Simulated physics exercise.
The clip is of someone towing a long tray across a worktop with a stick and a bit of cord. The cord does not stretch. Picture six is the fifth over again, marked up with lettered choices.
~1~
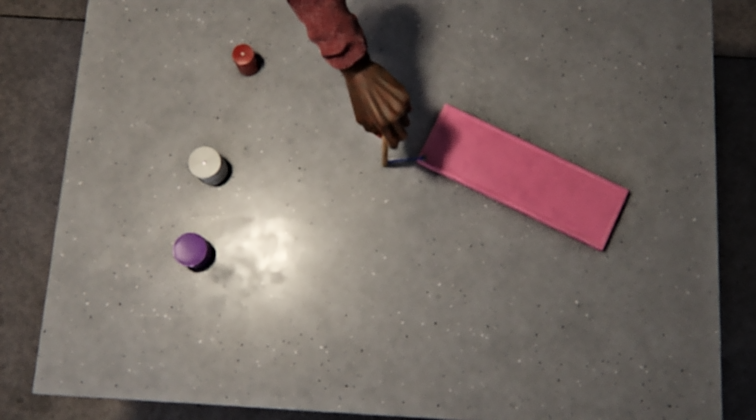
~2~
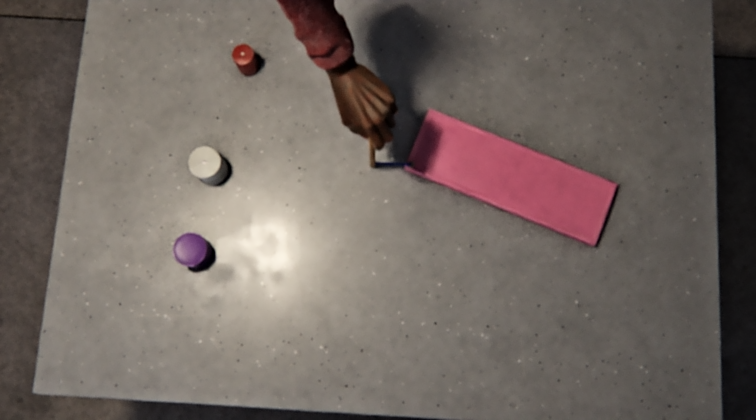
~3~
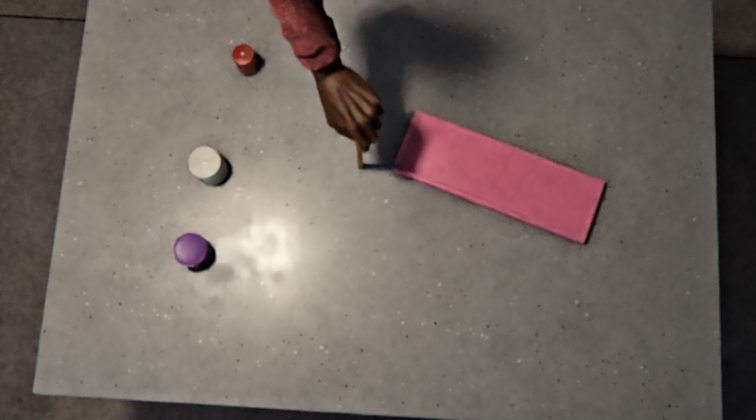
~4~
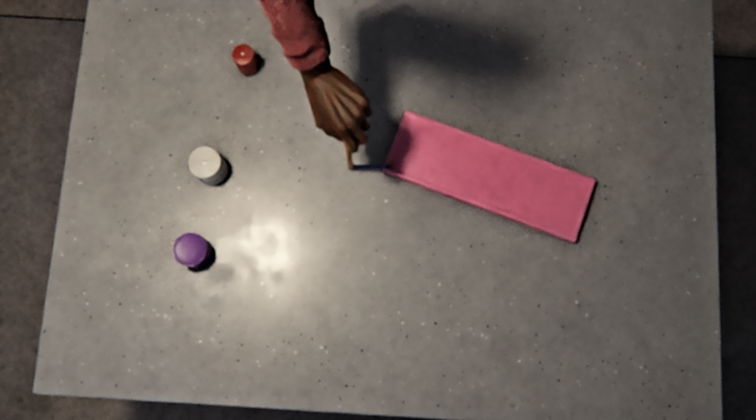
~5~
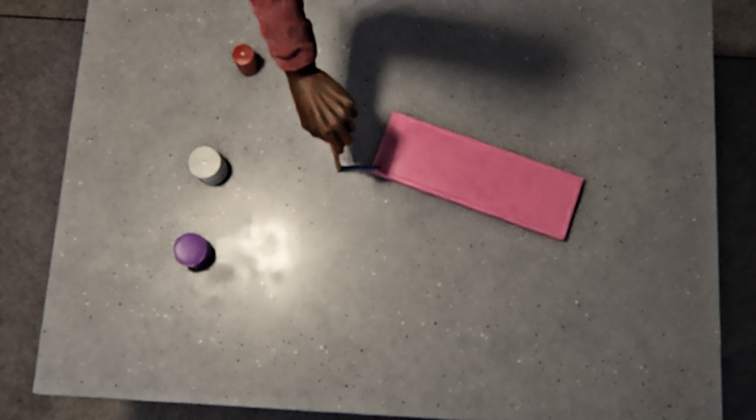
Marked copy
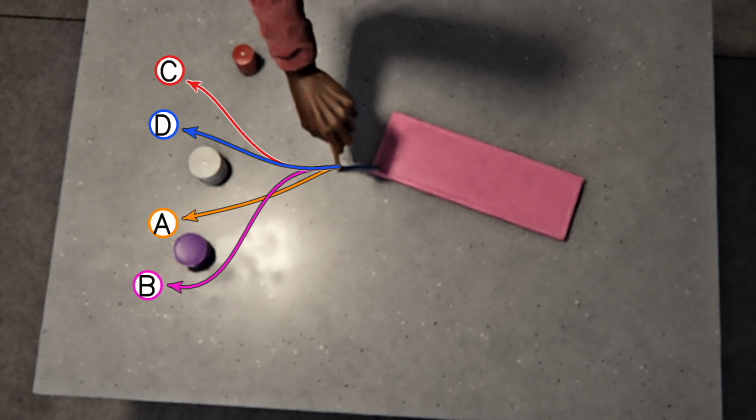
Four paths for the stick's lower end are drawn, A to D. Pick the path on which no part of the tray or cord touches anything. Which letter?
Take D.
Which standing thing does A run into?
It is the white tin.
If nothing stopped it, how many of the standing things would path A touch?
It touches one.
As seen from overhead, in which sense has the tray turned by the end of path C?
It turns clockwise.
On the marked copy, A from (338, 166) via (259, 200) to (184, 218); B from (338, 166) via (249, 227) to (169, 285); C from (338, 166) via (252, 143) to (188, 82); D from (338, 166) via (254, 156) to (184, 130).
Following D. Soon after the start, foot of the stick (281, 165), middle of the tray (420, 172).
Later, foot of the stick (229, 145), middle of the tray (365, 165).
In the end, foot of the stick (182, 130), middle of the tray (317, 156); nothing has been touched.
As for the rest, A meets the white tin; B meets the purple tub; C meets the red candle.
